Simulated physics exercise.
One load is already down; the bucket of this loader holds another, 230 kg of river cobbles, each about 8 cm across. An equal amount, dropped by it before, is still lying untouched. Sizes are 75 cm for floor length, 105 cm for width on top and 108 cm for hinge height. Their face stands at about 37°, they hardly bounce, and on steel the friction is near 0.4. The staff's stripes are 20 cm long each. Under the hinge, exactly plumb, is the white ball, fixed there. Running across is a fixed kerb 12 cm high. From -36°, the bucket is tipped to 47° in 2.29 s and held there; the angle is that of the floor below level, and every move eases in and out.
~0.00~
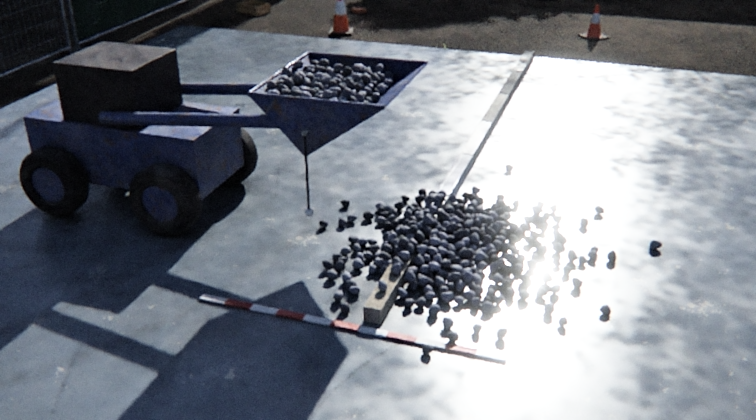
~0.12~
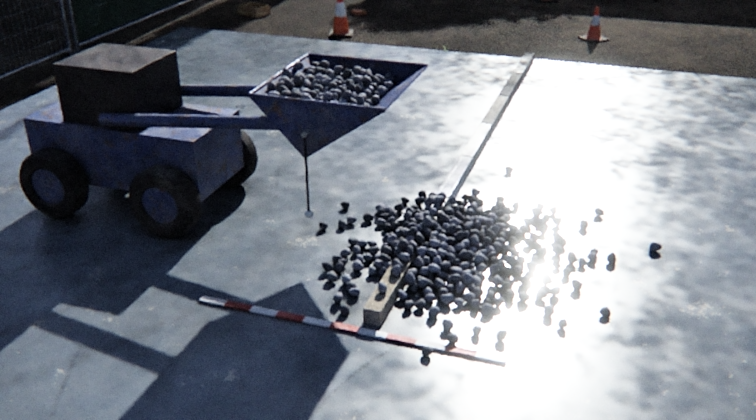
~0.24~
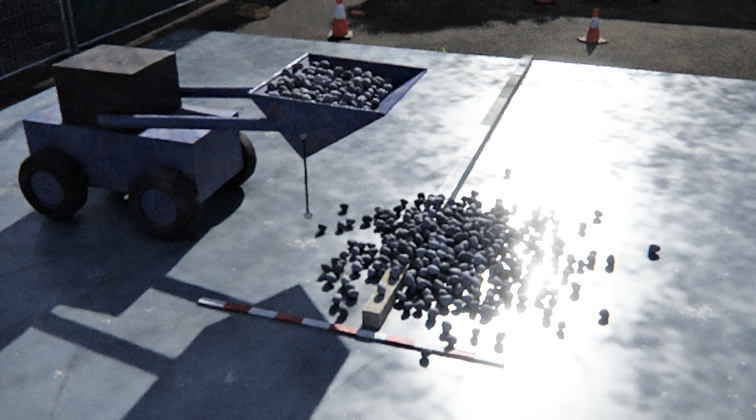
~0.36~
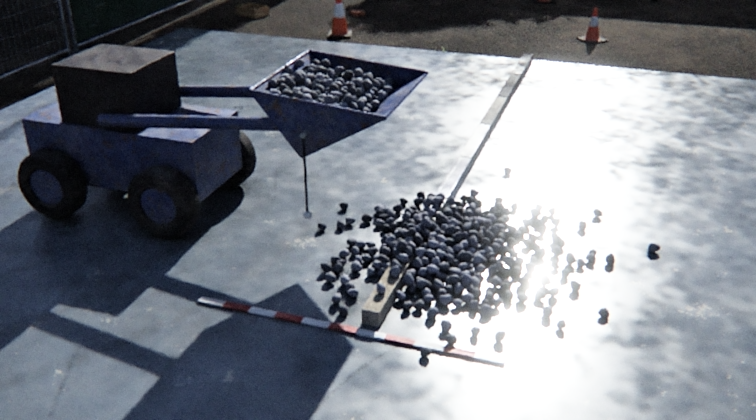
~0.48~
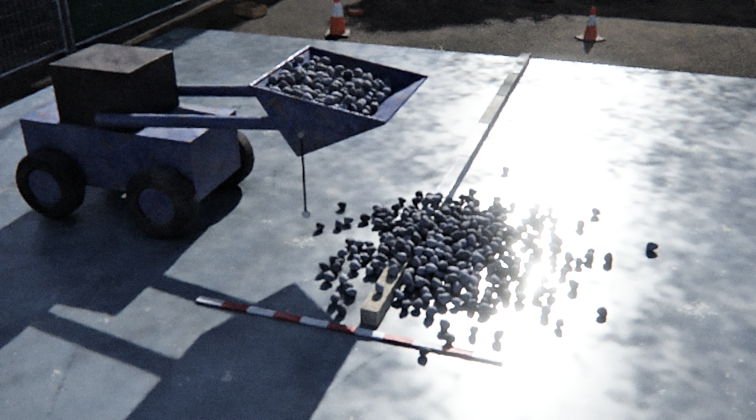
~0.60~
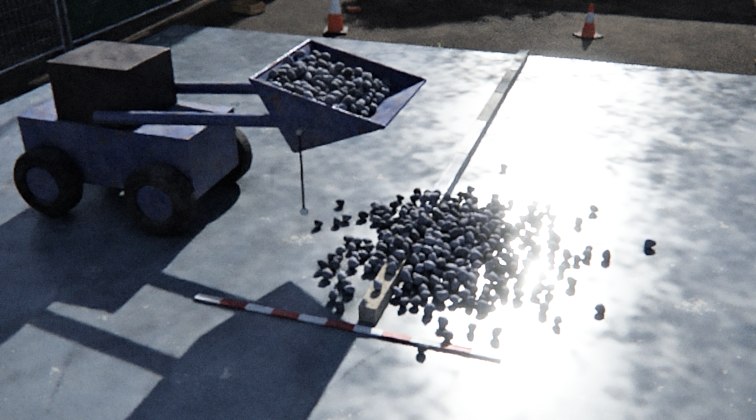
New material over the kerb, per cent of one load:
41 per cent.
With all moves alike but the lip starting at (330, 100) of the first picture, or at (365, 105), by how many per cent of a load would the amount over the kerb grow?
Close to 0 per cent, followed by close to 15 per cent.
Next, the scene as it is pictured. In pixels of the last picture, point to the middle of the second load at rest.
Their centre ends up near (403, 228).
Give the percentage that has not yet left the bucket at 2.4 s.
Estimate: 0 % remaining inside, roughly.
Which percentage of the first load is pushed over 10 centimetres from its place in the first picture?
Estimate: 10 %, roughly.
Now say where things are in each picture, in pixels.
In the first picture, the bucket is at -36°, its lip at (384, 107); the top of the load is at (343, 70). The earlier load is highest near (424, 222), 20 cm above ground level, 30 % on this side of the kerb, 70 % over the kerb.
In the second picture, the bucket is at -35°, its lip at (385, 110); the top of the load is at (338, 72); the stones move at 0.0 m/s on average.
In the third picture, lip at (385, 115), floor tilted -33°, highest stones at (338, 74); the stones move at 0.1 m/s on average.
In the fourth picture, the bucket is at -30°, its lip at (386, 118); the top of the load is at (329, 72); the stones move at 0.1 m/s on average.
In the fifth picture, the bucket is at -27°, its lip at (385, 123); the top of the load is at (315, 67); the stones move at 0.1 m/s on average.
In the sixth picture, the bucket is at -22°, its lip at (385, 127); the top of the load is at (313, 61); the stones move at 0.1 m/s on average.
After 1.7 s the floor is at 34°; in per cent of one load, 80 in the bucket, 49 on this side of the kerb, 71 over the kerb; the foremost stones are at (597, 256).
After 2.4 s the floor is at 47°; in per cent of one load, 0 in the bucket, 93 on this side of the kerb, 107 over the kerb; the foremost stones are at (597, 256).
After 2.7 s the floor is at 47°; in per cent of one load, 0 in the bucket, 90 on this side of the kerb, 110 over the kerb; the foremost stones are at (597, 256).
After 5.2 s the floor is at 47°; in per cent of one load, 0 in the bucket, 89 on this side of the kerb, 111 over the kerb; the foremost stones are at (597, 256). Net gain over the kerb, 41.
